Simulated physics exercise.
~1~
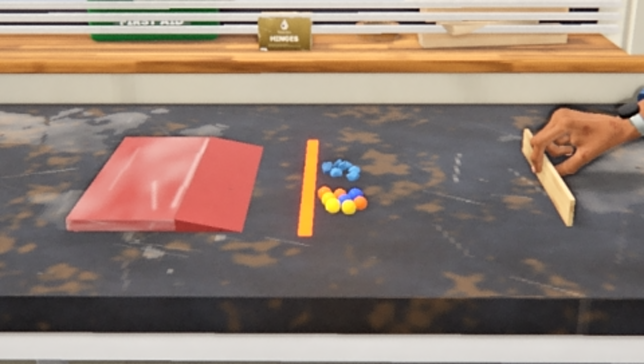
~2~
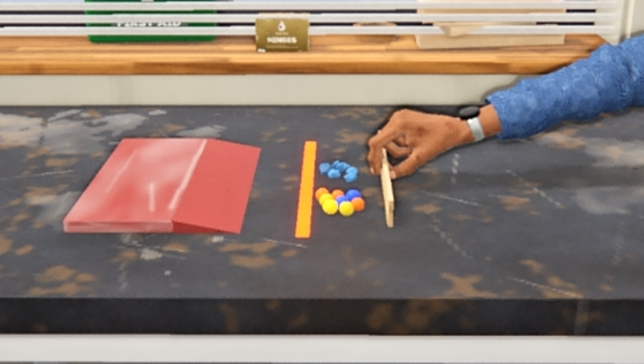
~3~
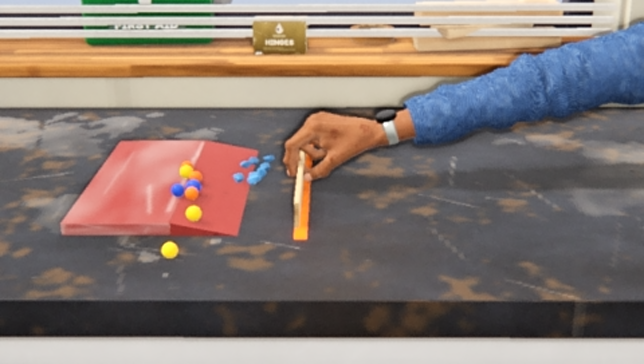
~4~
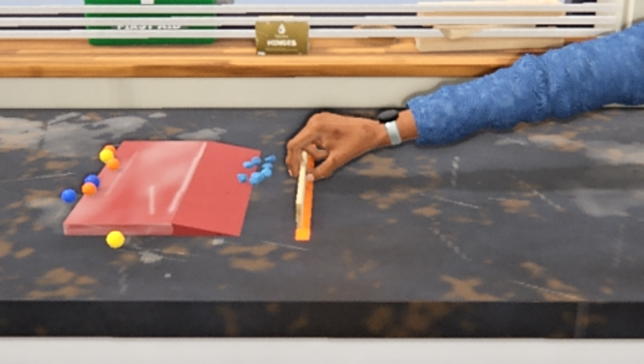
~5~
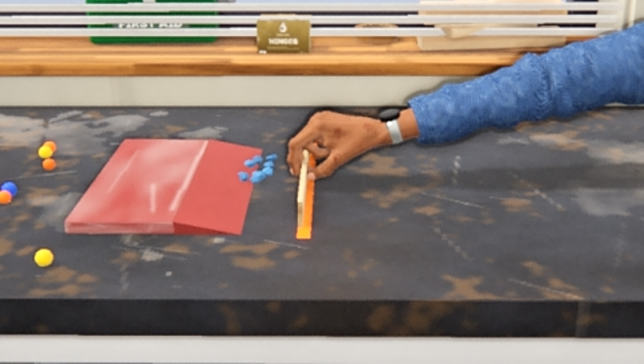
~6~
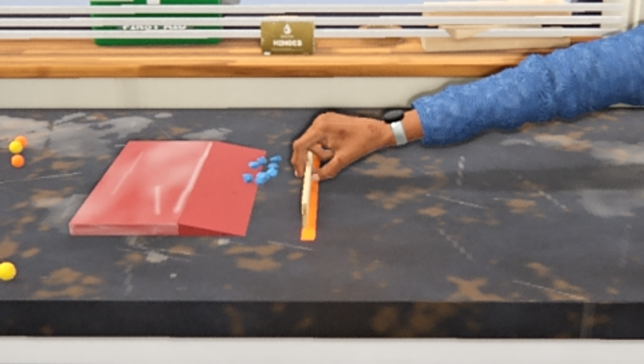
A hand slides a wooden strip left, sending colourful balls over the ramp while blue pieces stop at its edge.
